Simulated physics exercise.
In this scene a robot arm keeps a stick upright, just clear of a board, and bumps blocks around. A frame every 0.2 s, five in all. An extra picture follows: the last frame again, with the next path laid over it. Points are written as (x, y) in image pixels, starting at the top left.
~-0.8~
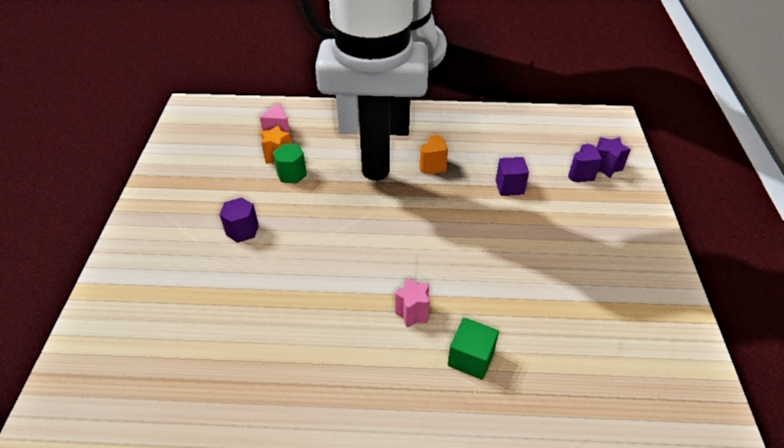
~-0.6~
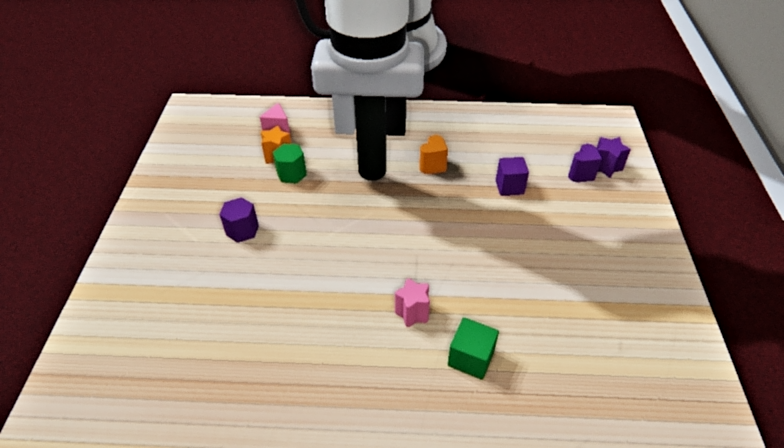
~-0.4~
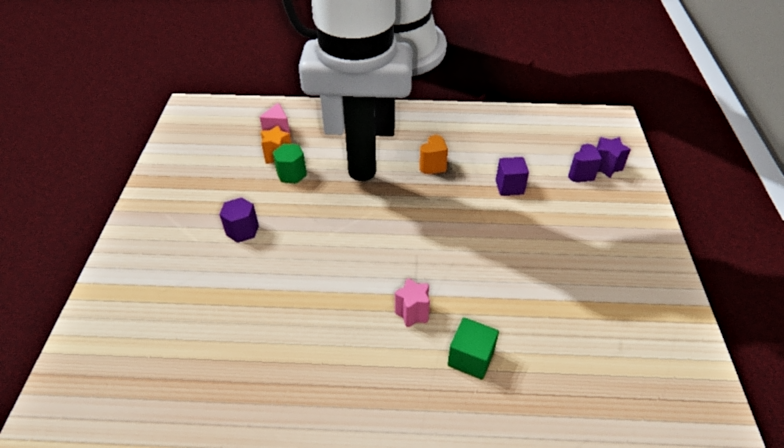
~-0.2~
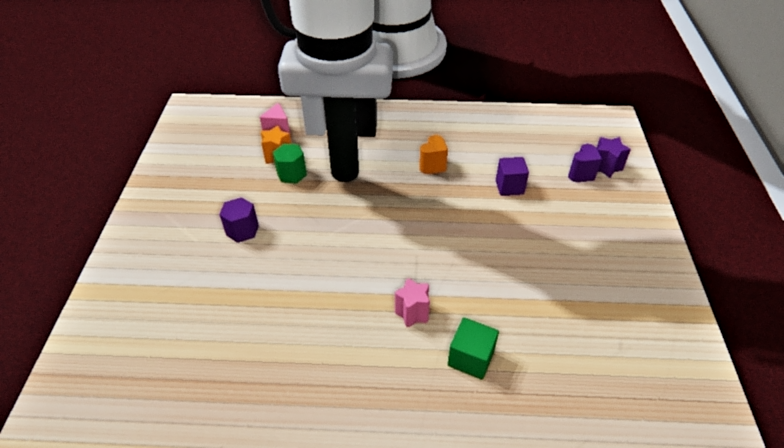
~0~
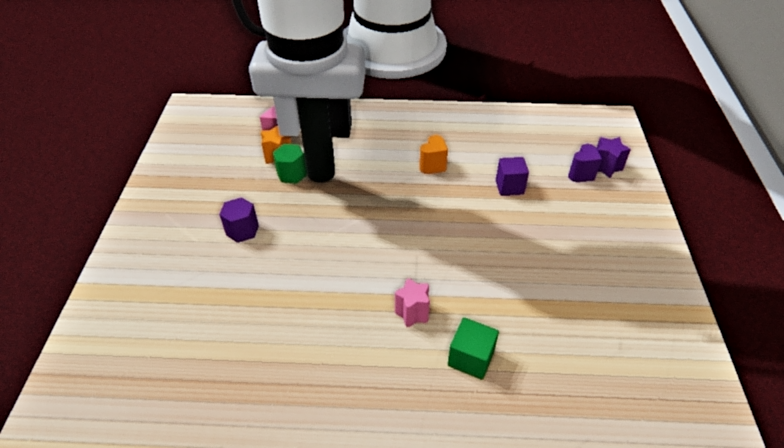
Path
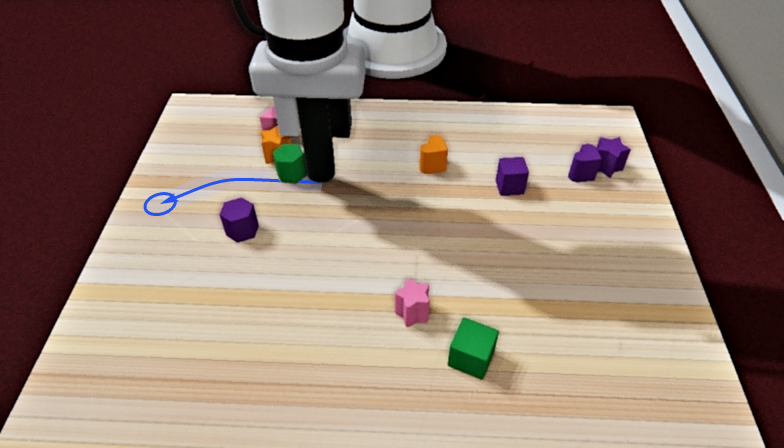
On a wooden board, a robot arm's black stick slides left while the blocks stay still.
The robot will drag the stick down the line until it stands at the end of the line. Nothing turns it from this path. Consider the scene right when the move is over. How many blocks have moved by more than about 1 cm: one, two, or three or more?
My prediction: Two blocks.
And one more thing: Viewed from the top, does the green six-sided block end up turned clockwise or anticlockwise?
From above, it looks like the green six-sided block goes clockwise.
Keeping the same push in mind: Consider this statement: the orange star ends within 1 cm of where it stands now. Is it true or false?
False - the claim does not hold.
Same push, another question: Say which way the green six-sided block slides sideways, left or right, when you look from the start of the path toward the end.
It's going to go right.
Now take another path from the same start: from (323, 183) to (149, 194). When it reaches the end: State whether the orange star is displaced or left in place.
Moved.
Drawn move, from (323, 183) through (269, 180) and (214, 183) to (160, 204).
The first path, step by step. One third of the way, stick at (266, 172); orange star at (263, 130), turned 80° clockwise; green six-sided block at (244, 146), turned 25° clockwise.
Two thirds of the way, stick at (211, 175); orange star at (263, 130), turned 80° clockwise; green six-sided block at (224, 140), turned 100° clockwise.
At the end, stick at (157, 196); purple six-sided block still; orange star at (263, 130), turned 80° clockwise; green six-sided block at (224, 140), turned 100° clockwise.
